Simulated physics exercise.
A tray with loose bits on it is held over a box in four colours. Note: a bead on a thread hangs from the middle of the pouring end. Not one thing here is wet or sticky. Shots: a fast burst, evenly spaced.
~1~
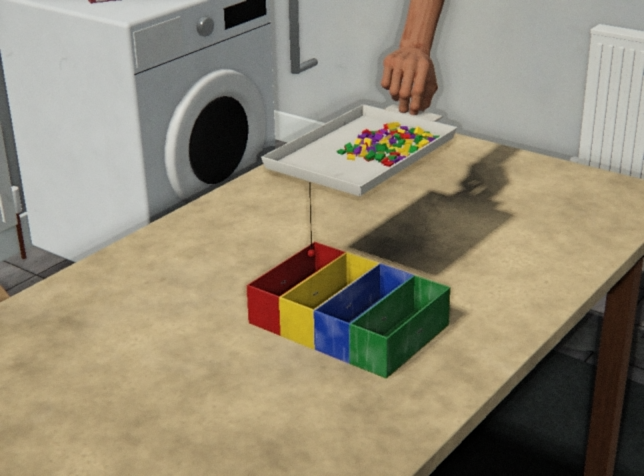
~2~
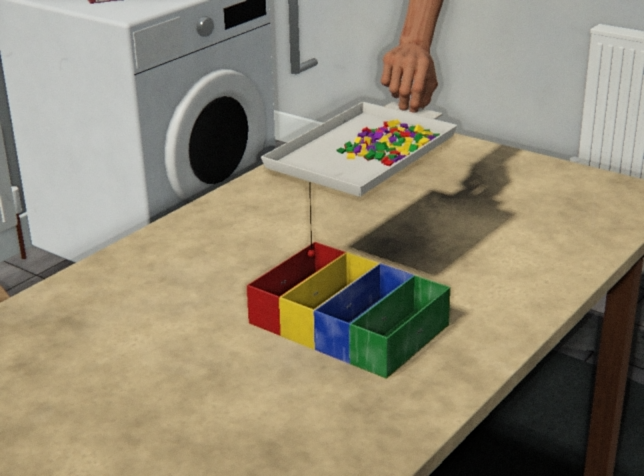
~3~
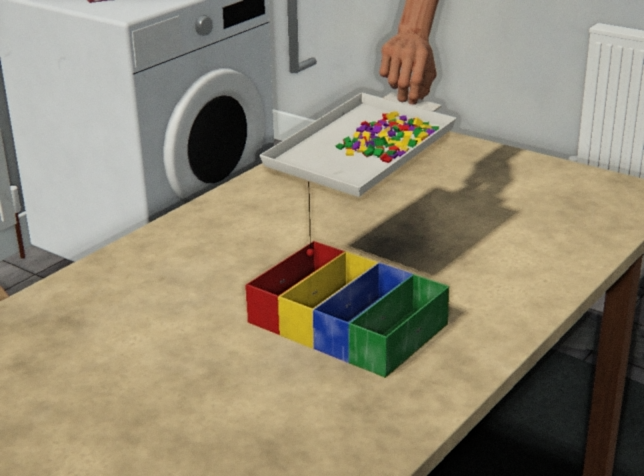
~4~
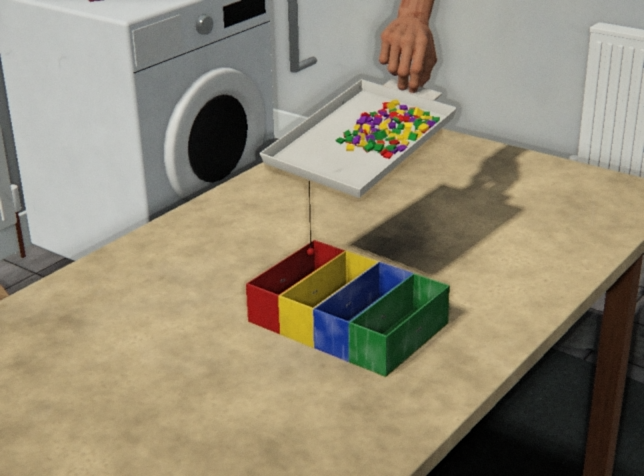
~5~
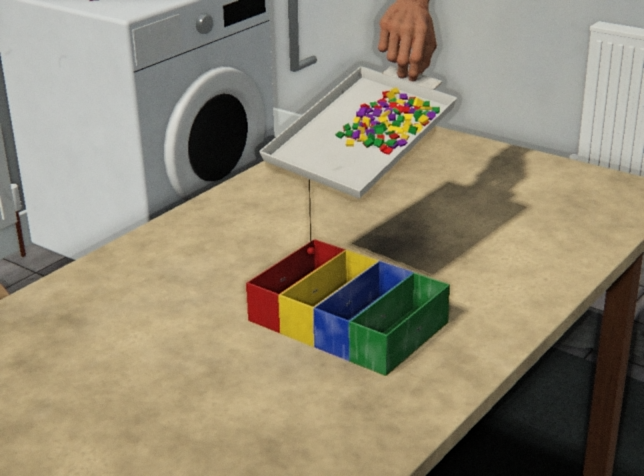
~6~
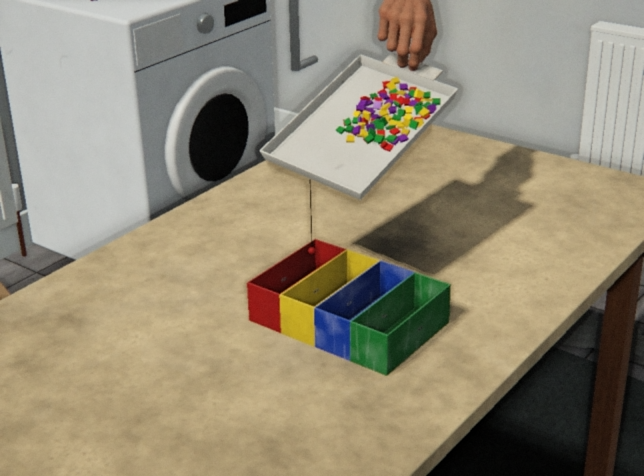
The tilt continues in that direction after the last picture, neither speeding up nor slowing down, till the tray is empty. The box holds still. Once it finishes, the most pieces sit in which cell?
In the yellow cell.
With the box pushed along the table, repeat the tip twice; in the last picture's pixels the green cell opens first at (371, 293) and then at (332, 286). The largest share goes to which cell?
Case A: That blue cell; case B: The cell in green.
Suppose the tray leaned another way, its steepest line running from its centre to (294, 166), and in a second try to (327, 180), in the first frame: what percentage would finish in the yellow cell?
Roughly 0 per cent, and 50 per cent.
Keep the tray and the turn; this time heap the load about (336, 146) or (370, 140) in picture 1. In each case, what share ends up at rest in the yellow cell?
About 60 and 50 per cent.
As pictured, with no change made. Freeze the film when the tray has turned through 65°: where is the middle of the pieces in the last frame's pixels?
In the last view, the load is centred close to (350, 185).
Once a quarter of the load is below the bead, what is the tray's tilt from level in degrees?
Angle: Close to 80°.
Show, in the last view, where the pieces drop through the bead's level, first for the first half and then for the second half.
Earlier half at (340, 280), later half at (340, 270).
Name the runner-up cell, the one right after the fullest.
That is blue.
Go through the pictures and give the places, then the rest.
Corners of the pouring end (265, 157) and (360, 184), level; middle of the load (388, 146), mosaic tiles; bead on its thread (312, 253); red cell (264, 307); yellow cell (297, 320); blue cell (332, 333); green cell (368, 347), in the first frame.
Corners of the pouring end (265, 157) and (360, 185), level; middle of the load (388, 144), in the second frame.
Corners of the pouring end (264, 155) and (359, 185), tipped barely, lowest at the right corner; middle of the load (387, 139), in the third frame.
Corners of the pouring end (264, 153) and (359, 187), tipped a little, lowest at the right corner; middle of the load (387, 132), in the fourth frame.
Corners of the pouring end (263, 151) and (359, 188), tipped a little, lowest at the right corner; middle of the load (387, 124), in the fifth frame.
Corners of the pouring end (264, 150) and (360, 190), tipped clearly, lowest at the right corner; middle of the load (388, 118); red cell (264, 304); yellow cell (298, 317); blue cell (332, 330); green cell (369, 345), in the sixth frame.
Just after the last frame, tray tipped steeply; the larger part on the tray; roughly a quarter falling or outside the box.
A moment on, tray tipped past a quarter turn; roughly a quarter on the tray; roughly a third in the yellow cell; roughly a quarter in the blue cell; just a few in the green cell; just a few in the red cell; roughly a quarter falling or outside the box.
Further on, tray tipped past a quarter turn; roughly two thirds in the yellow cell; roughly a third in the blue cell; just a few in the red cell; just a few in the green cell; just a few falling or outside the box.
When it is over, tray tipped past a quarter turn; roughly two thirds in the yellow cell; roughly a third in the blue cell; just a few in the red cell; just a few in the green cell; just a few outside the box.
